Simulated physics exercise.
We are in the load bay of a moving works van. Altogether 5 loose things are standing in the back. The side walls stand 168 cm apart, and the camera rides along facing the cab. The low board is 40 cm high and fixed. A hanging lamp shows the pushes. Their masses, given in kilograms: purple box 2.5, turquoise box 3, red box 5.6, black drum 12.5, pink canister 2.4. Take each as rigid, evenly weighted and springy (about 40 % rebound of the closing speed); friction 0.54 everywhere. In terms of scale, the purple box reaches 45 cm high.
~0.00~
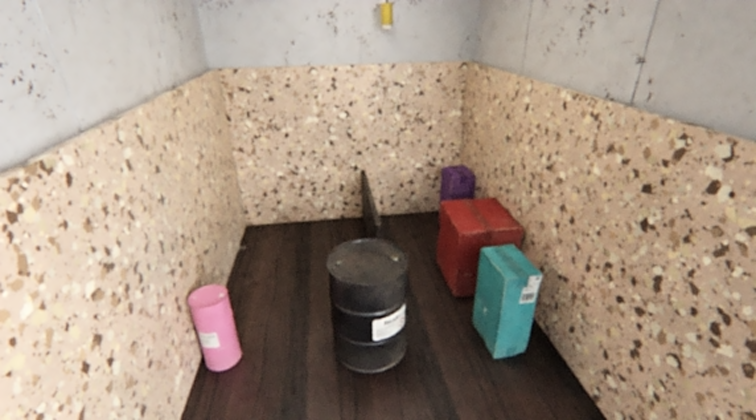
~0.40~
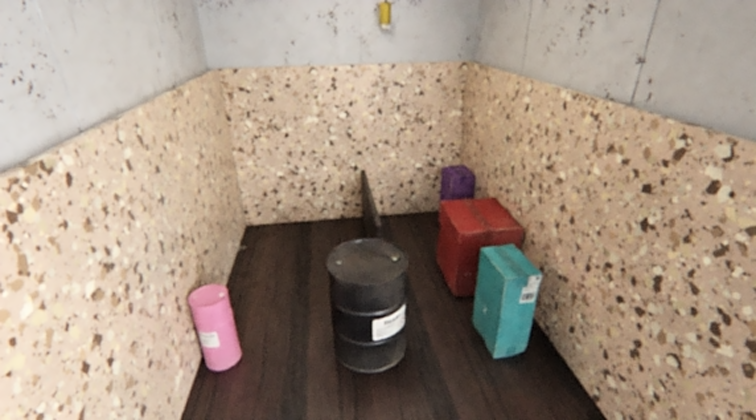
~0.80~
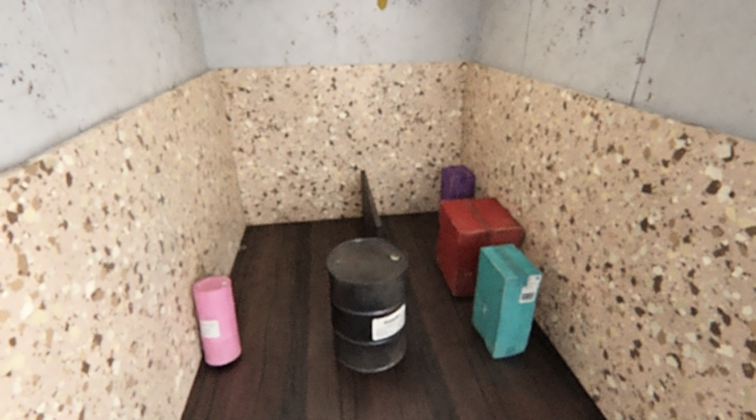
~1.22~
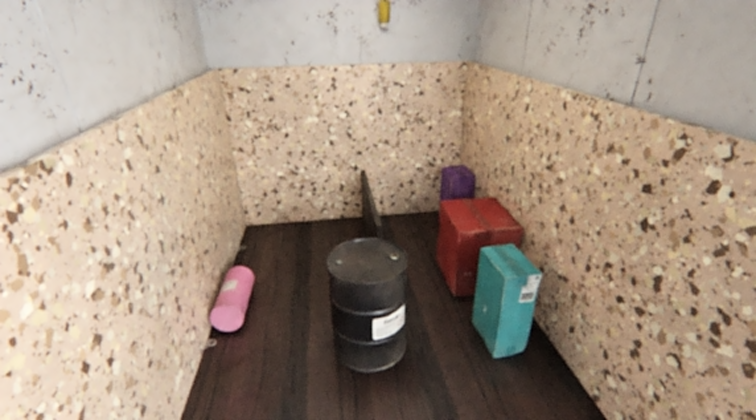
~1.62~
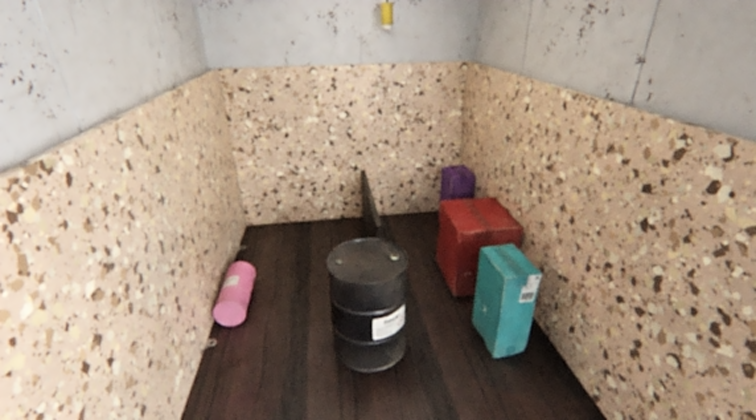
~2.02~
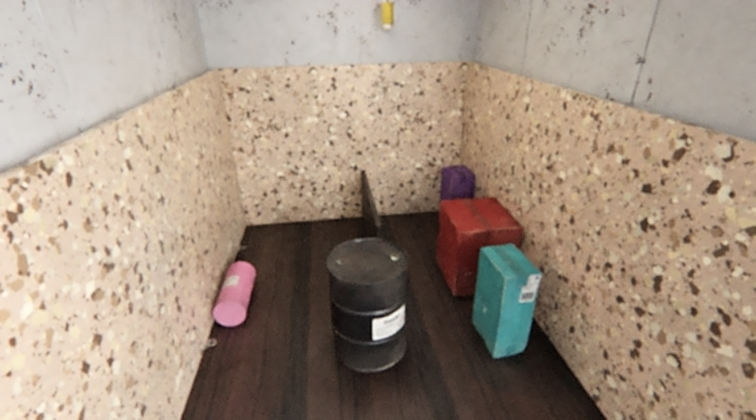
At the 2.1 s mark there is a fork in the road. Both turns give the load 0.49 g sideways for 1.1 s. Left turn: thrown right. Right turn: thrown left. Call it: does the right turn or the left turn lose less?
The left turn loses less.
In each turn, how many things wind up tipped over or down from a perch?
For left it's 1, for right it's 3.
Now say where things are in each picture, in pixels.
No push; purple box (456, 199); turquoise box (503, 301), in the first frame.
Force 0.45 g forwards; pink canister (216, 328); red box (475, 245), in the second frame.
Force 0.45 g forwards; pink canister (218, 320) tilted 11°; black drum (369, 303), in the third frame.
Force 0.32 g forwards; pink canister (234, 297) on its side; red box (475, 245), in the fourth frame.
No push; pink canister (236, 292) on its side; red box (475, 245), in the fifth frame.
No push; purple box (456, 199); turquoise box (503, 300), in the sixth frame.
Turning left. By 2.52 s, force 0.49 g right; turquoise box tilted 5° near (507, 299); pink canister on its side.
By 2.82 s, force 0.49 g right; turquoise box tilted 22° near (519, 296); pink canister on its side.
By 3.02 s, force 0.35 g right; turquoise box tilted 21° near (519, 295); pink canister on its side.
When it is over (3.8 s), lying over in the back, pink canister; the other 4 within 15 cm of the start. End places, in pixels of the last picture, purple box near (457, 199), turquoise box near (520, 295).
Turning right instead, purple box, turquoise box and pink canister tipped over or down from a perch, 3 of 5 in all.
